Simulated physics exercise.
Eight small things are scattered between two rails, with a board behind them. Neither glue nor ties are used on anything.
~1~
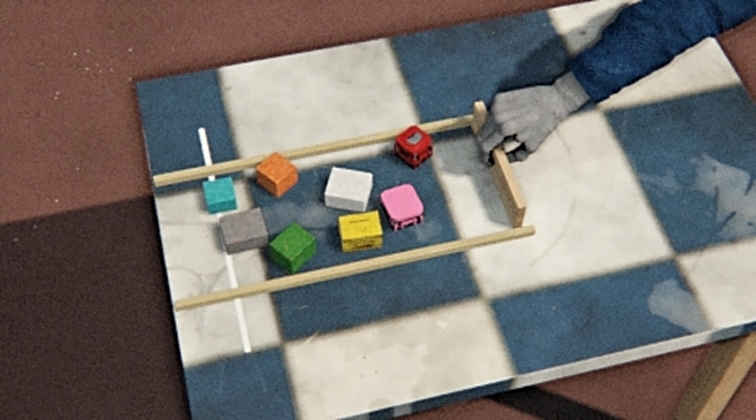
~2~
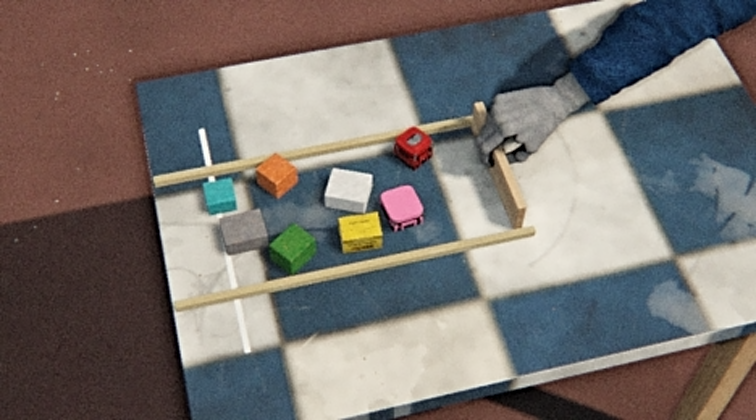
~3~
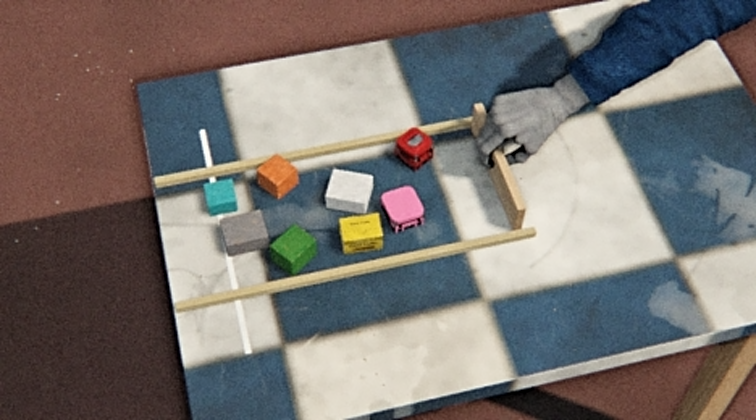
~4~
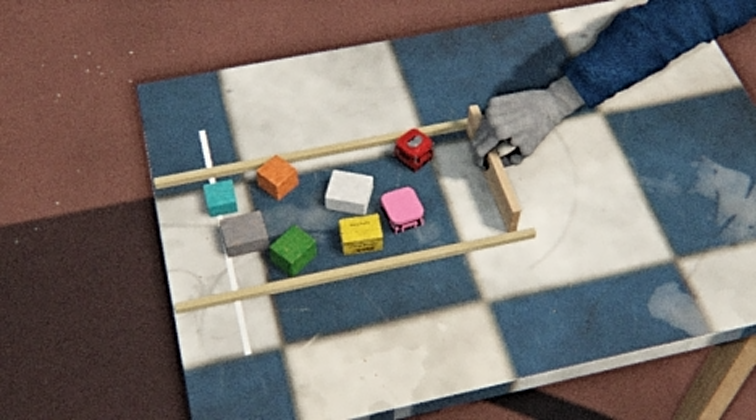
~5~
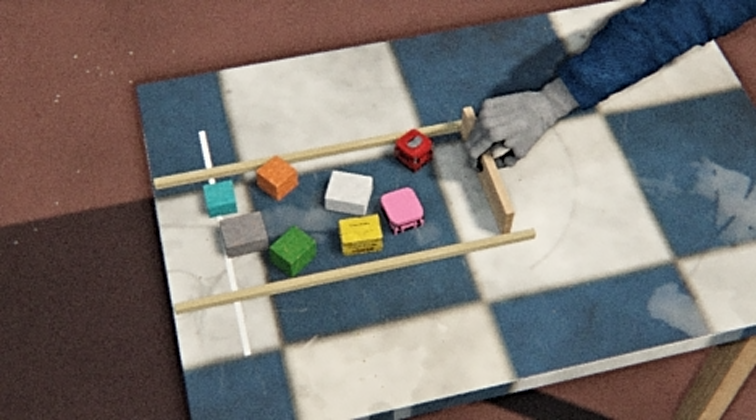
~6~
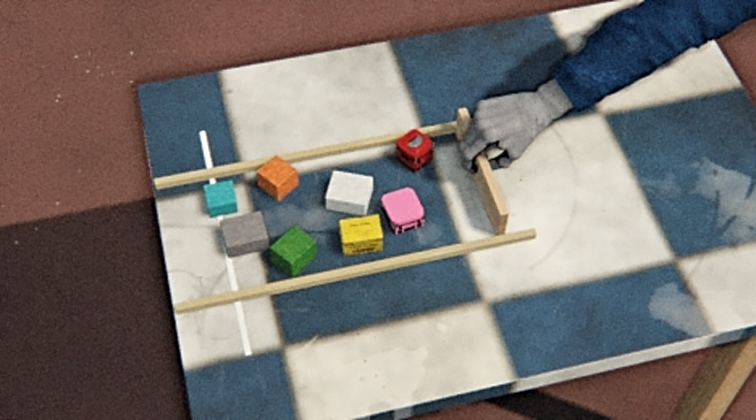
A gloved hand held a wooden board between two rails and slid it slightly to the left, while the eight small colourful blocks and cases scattered in front of it stayed where they were.
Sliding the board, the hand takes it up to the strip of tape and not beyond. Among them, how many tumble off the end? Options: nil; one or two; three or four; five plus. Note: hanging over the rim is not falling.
One or two.
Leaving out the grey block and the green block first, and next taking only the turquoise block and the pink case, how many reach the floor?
The first try gives 1, the second gives 1.
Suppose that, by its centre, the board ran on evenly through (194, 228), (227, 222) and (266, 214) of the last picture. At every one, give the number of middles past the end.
Over the end: 5, 1, 0.
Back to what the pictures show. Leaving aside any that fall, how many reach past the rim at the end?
I get 3.
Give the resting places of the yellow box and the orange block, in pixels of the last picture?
First (178, 286), then (171, 191).
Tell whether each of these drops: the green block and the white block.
The green block is gone, and the white block stays put.
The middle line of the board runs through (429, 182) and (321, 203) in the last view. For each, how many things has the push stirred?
First 1 and then 6.
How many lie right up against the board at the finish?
Looks like 3 of them, all told.
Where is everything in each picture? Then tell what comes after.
Turquoise block (220, 196); grey block (244, 232); green block (293, 248); board (498, 164); tape (223, 232), in the first picture.
Grey block (244, 232); yellow box (360, 233), in the second picture.
Green block (294, 250); orange block (278, 176), in the third picture.
Turquoise block (221, 198); red case (414, 150), in the fourth picture.
Grey block (244, 235); pink case (402, 211), in the fifth picture.
Turquoise block (221, 199); grey block (244, 235); green block (294, 251); board (481, 171); tape (224, 235), in the sixth picture.
A little later, none off yet; turquoise block at rest near (221, 199); grey block at rest near (244, 235); green block at rest near (294, 251).
Next, none off yet; turquoise block at rest near (221, 199); grey block at rest near (244, 235); green block shifted about its own width near (251, 267).
Later still, none off yet; turquoise block shifted about its own width near (186, 208); grey block shifted about its own width near (209, 245); green block shifted well along near (180, 284).
When it is over, the number that fall off is one or two; down, green block.
